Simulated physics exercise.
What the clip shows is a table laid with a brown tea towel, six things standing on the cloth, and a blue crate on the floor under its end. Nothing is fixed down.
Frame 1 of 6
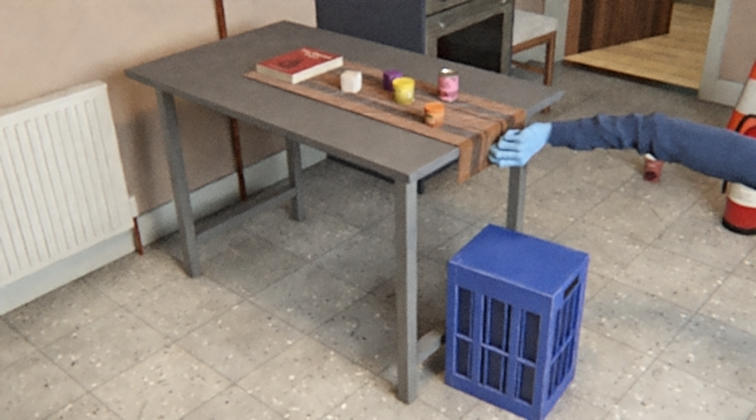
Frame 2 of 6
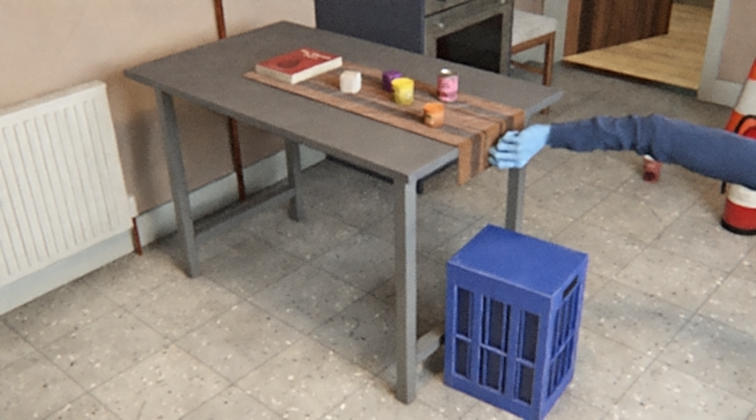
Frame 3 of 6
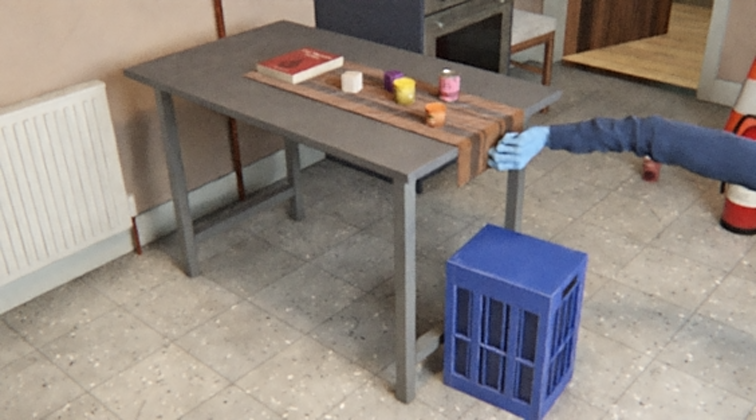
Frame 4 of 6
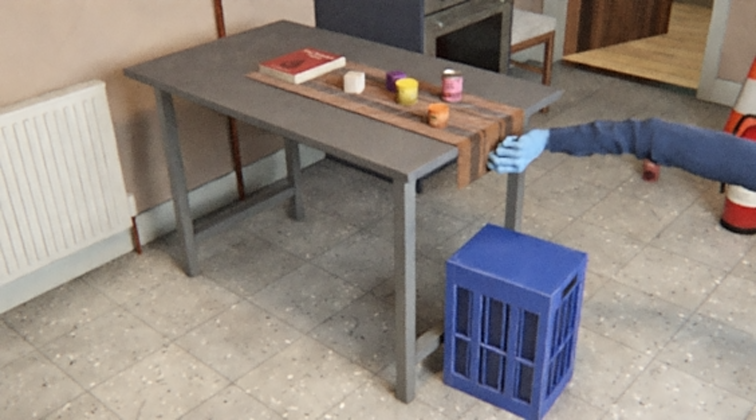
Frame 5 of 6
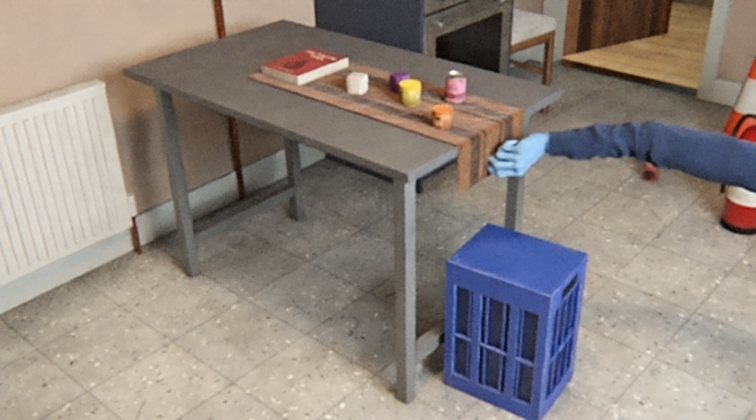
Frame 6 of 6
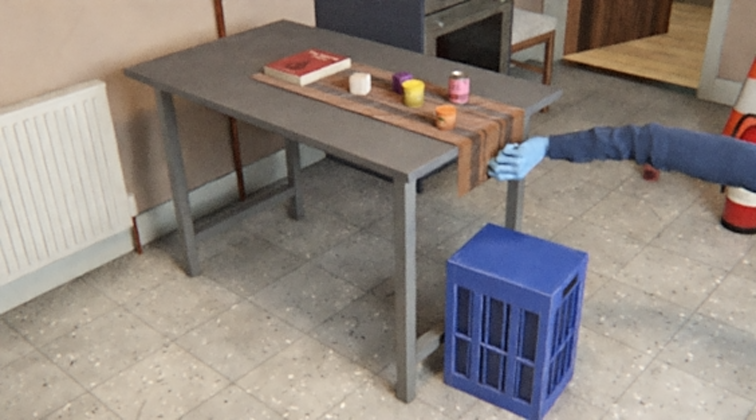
A blue-gloved hand grips the end of a brown striped cloth at the right edge of a gray table and draws it slightly downward. The cloth creeps a little to the right, carrying a red book, a pale cube and four small colorful items, above a blue crate on the floor.
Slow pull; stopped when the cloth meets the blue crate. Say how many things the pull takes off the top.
The number that falls is two.
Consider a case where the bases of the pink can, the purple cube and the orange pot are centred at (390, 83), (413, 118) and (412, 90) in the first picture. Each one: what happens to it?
The pink can ends up on top, the purple cube ends up off and the orange pot ends up on top.
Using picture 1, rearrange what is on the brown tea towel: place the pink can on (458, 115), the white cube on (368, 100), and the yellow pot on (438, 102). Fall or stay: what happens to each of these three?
Outcome: Pink can falls away, white cube stays aboard, yellow pot falls away.
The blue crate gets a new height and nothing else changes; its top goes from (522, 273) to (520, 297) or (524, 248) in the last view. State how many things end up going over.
The count comes out 3 and 1.
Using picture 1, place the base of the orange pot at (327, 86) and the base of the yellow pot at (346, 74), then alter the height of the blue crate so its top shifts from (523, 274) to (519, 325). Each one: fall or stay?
As for the orange pot, it stays in place; as for the yellow pot, it stays in place.
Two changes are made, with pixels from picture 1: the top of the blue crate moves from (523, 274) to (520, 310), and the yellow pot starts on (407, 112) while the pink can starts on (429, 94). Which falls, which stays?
In the end the yellow pot is no longer on top and the pink can is no longer on top.
A little later, hem near (490, 209); all still up.
Next, hem on the crate; orange pot and pink can gone.
When it is over, hem on the crate; orange pot and pink can gone. The count of fallen things is two.
